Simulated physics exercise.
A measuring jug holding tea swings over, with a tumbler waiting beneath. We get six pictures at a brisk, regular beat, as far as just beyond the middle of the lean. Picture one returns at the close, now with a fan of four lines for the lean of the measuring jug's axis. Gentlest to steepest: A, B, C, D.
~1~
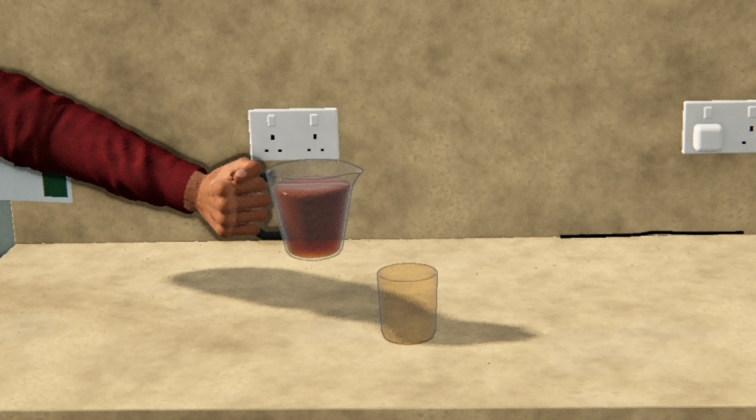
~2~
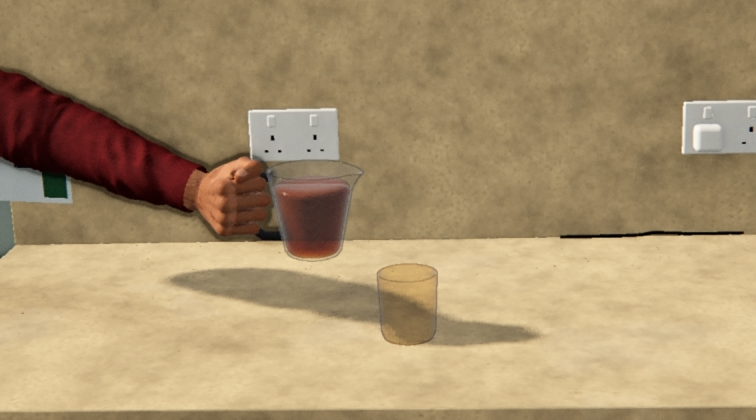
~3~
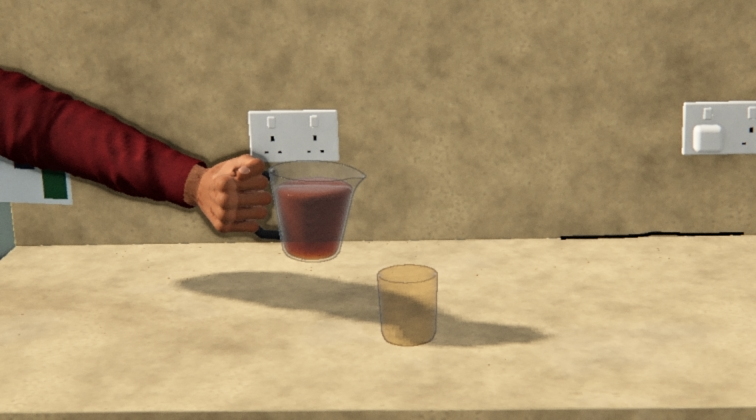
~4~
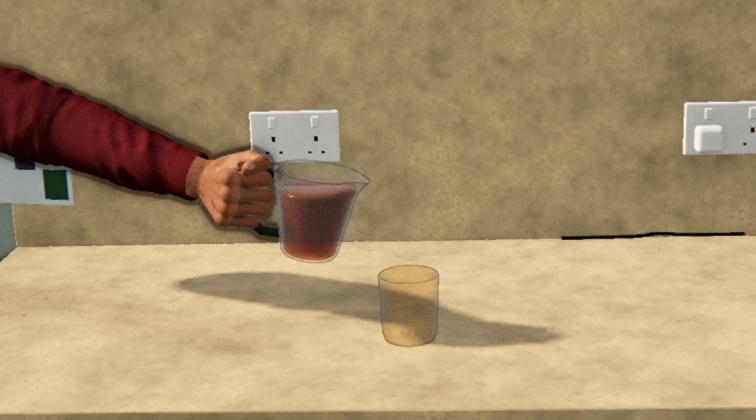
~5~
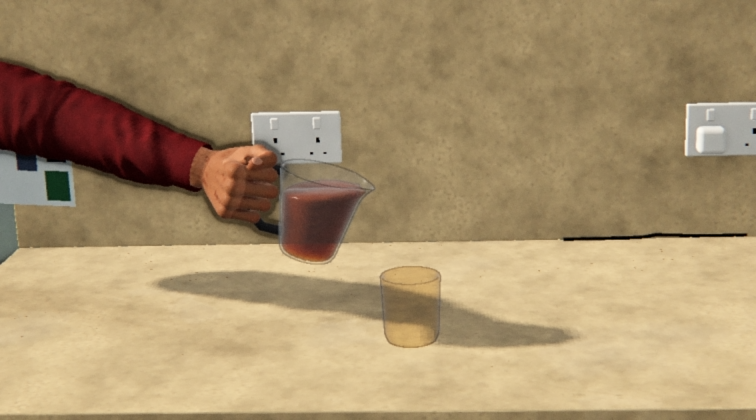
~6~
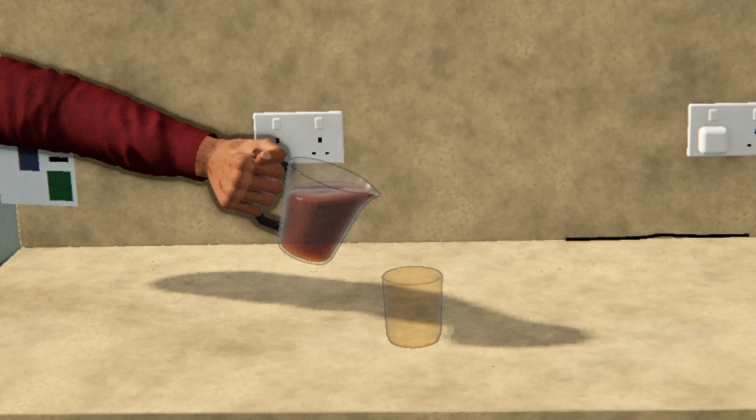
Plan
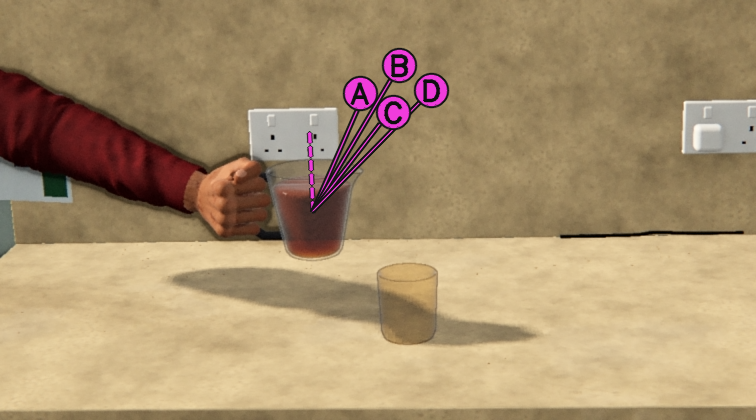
A hand in a dark red sleeve held a clear jug of reddish liquid above an empty tumbler on the counter, kept it nearly still, then slowly tilted it a little to the right.
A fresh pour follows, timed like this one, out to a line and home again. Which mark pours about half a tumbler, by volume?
Use mark D.
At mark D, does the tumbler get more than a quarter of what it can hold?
Yes.
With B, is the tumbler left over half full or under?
Under.
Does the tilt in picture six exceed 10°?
Yes, it does.
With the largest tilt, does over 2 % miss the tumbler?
No.
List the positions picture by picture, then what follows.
In the first picture, upright, lip at (362, 171); rim of the tumbler round (407, 272); nothing has left yet.
In the second picture, upright, lip at (362, 172); nothing has left yet.
In the third picture, tipped about 4°, lip at (365, 176); nothing has left yet.
In the fourth picture, tipped about 9°, lip at (369, 181); nothing has left yet.
In the fifth picture, tipped about 15°, lip at (374, 188); nothing has left yet.
In the sixth picture, tipped about 21°, lip at (379, 194); nothing has left yet.
On the marked copy, A at (356, 110); B at (390, 80); C at (379, 124); D at (419, 102).
Choosing A, the tumbler ends with about 8 % of what it can hold.
Choosing B, the tumbler ends with about 19 % of what it can hold.
Choosing C, the tumbler ends with about 32 % of what it can hold.
Choosing D, the tumbler ends with about 49 % of what it can hold.
